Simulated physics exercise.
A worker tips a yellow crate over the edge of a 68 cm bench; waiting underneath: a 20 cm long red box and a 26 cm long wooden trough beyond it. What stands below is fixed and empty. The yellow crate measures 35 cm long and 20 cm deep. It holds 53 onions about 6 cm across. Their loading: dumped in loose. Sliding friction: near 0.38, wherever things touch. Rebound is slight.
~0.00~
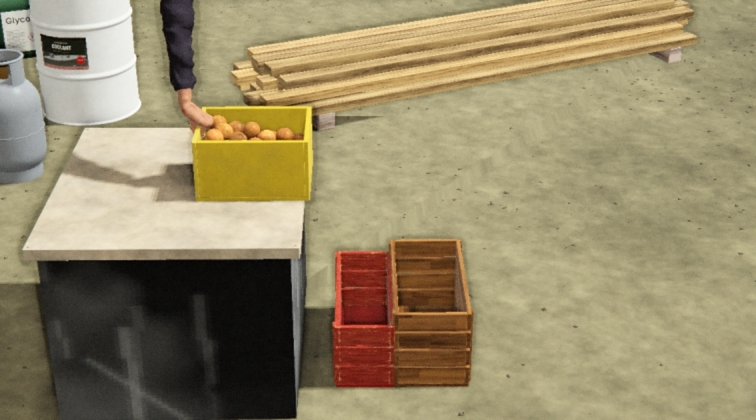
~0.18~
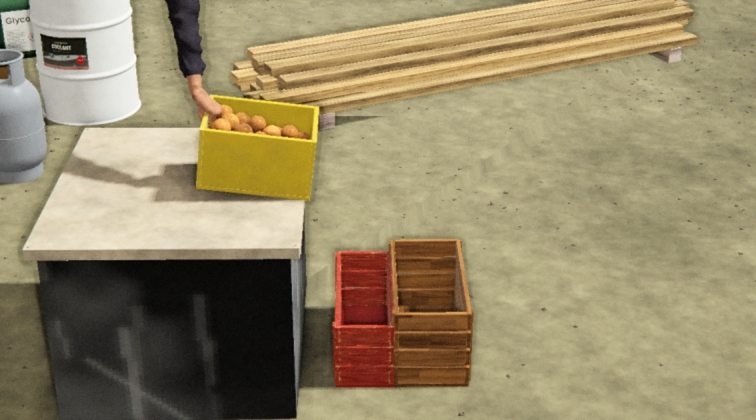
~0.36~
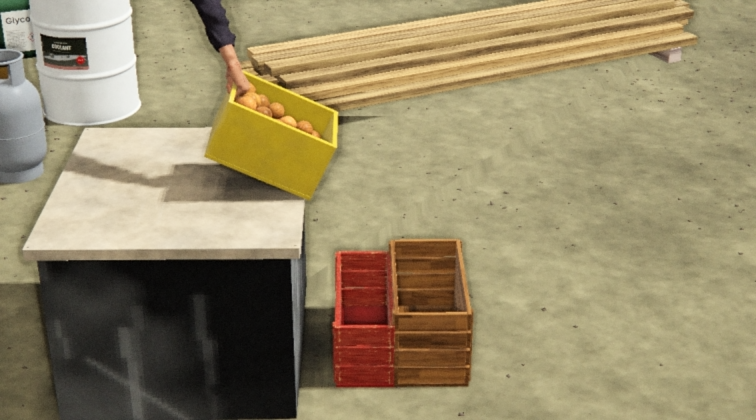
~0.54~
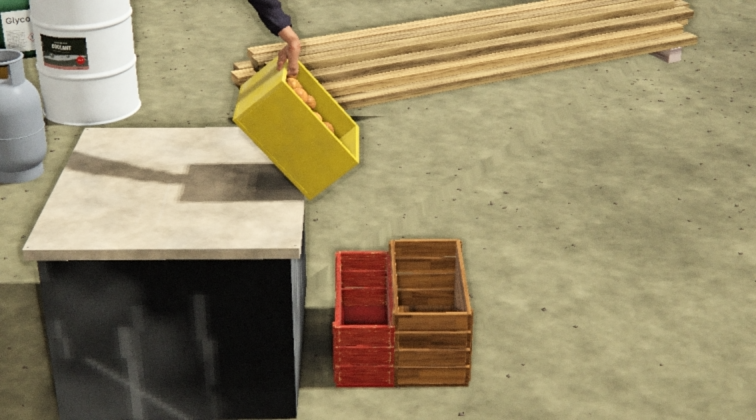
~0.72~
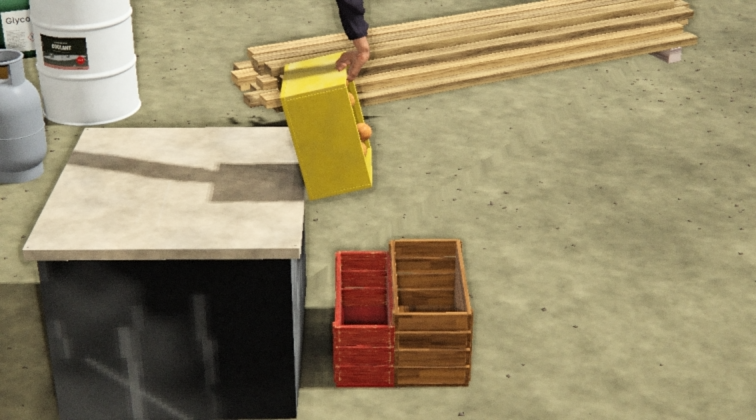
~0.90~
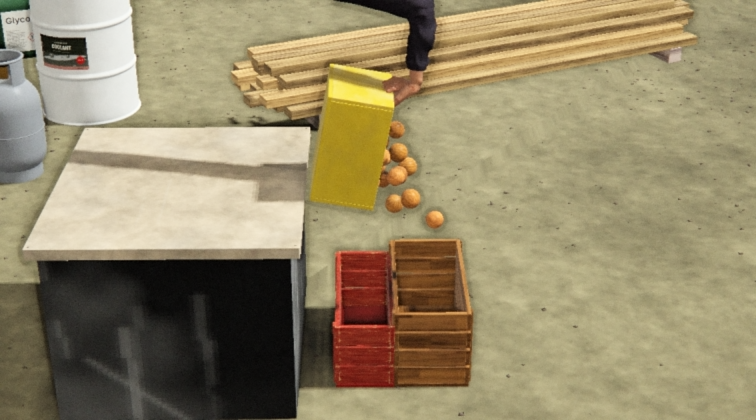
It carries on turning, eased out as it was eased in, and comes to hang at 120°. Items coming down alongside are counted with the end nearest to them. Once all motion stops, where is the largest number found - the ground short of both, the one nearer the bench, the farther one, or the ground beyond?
Largest number: Second.
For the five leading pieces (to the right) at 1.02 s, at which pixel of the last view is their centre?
They'd be centred about (447, 252) in the last picture.
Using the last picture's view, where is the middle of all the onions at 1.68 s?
Roughly at pixel (434, 324).
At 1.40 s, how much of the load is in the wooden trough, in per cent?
About 80 per cent.
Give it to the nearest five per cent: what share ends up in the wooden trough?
It works out to roughly 95 percent.
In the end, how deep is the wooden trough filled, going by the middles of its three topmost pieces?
17 cm, more or less.
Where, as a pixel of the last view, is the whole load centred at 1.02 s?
Around (378, 179).
After 1.02 s, tilt 112°; 32 still in the yellow crate and 21 in the air.
After 1.18 s, tilt 120°; 12 still in the yellow crate, 20 in the wooden trough and 21 in the air.
After 1.40 s, tilt 120°; 42 in the wooden trough, 1 on the ground beyond the wooden trough and 10 in the air.
Final count (at 1.68 s), 1 in the red box, 50 in the wooden trough and 2 on the ground beyond the wooden trough.
